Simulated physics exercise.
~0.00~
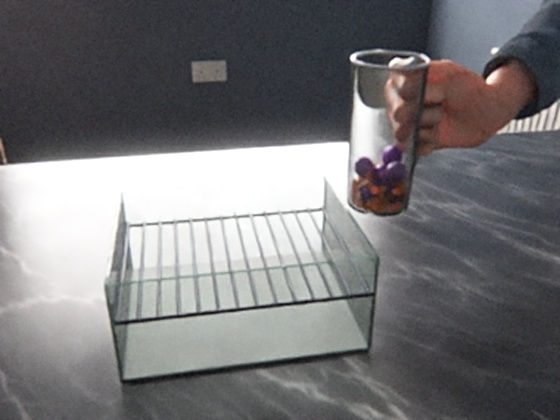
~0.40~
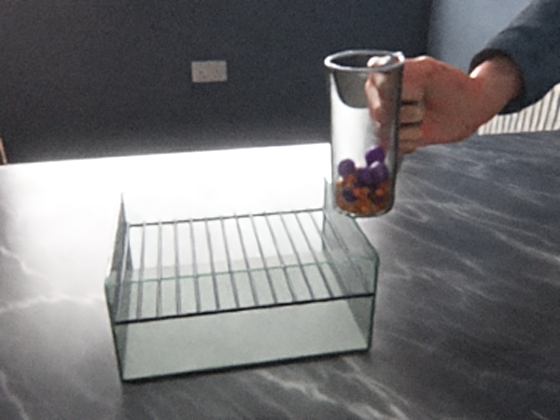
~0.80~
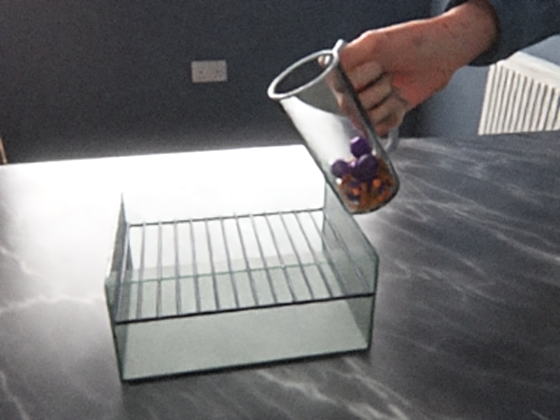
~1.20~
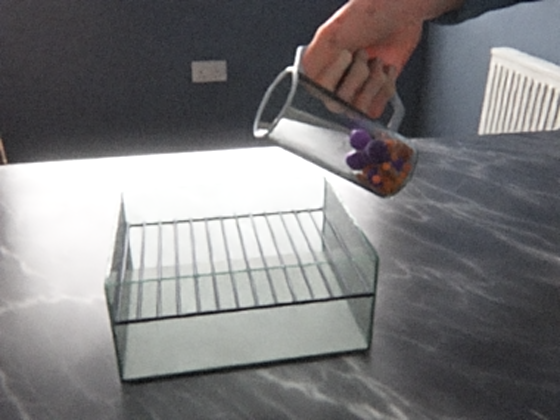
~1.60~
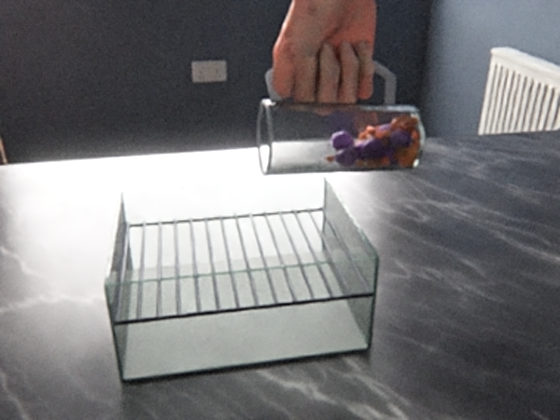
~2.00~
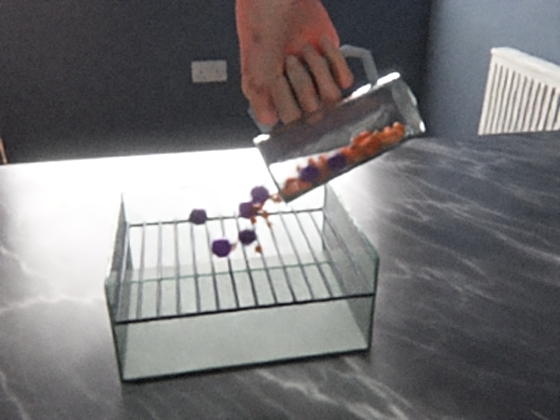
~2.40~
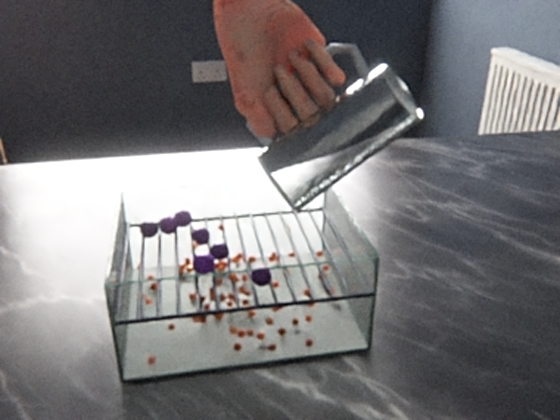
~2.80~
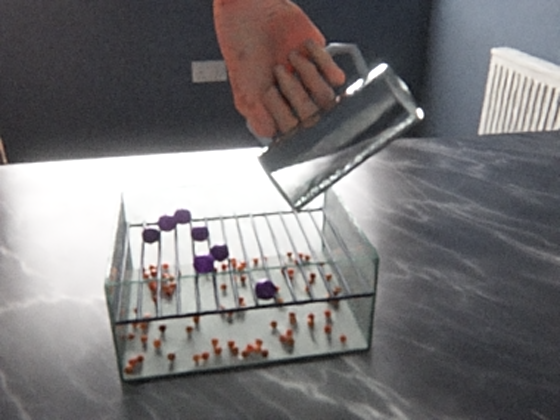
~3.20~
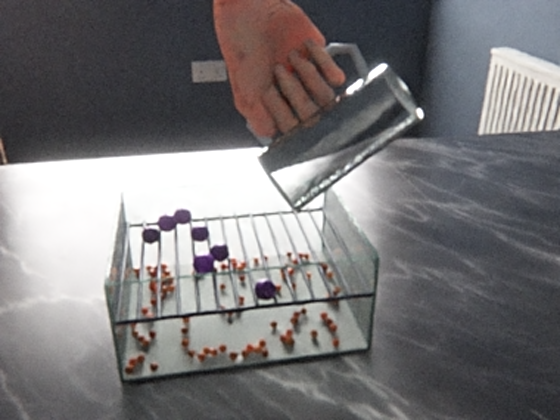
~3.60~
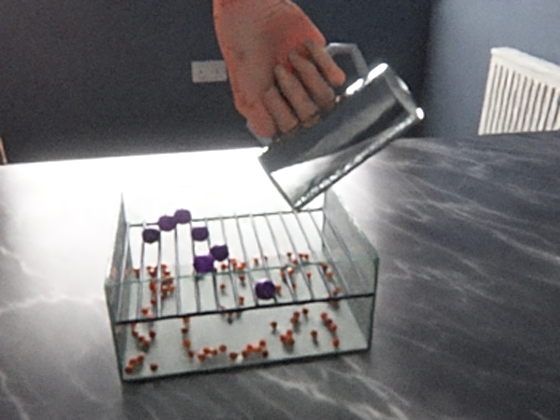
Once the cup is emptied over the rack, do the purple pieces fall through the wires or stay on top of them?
The purple pieces stay on top of the wires, while the orange ones end up below.
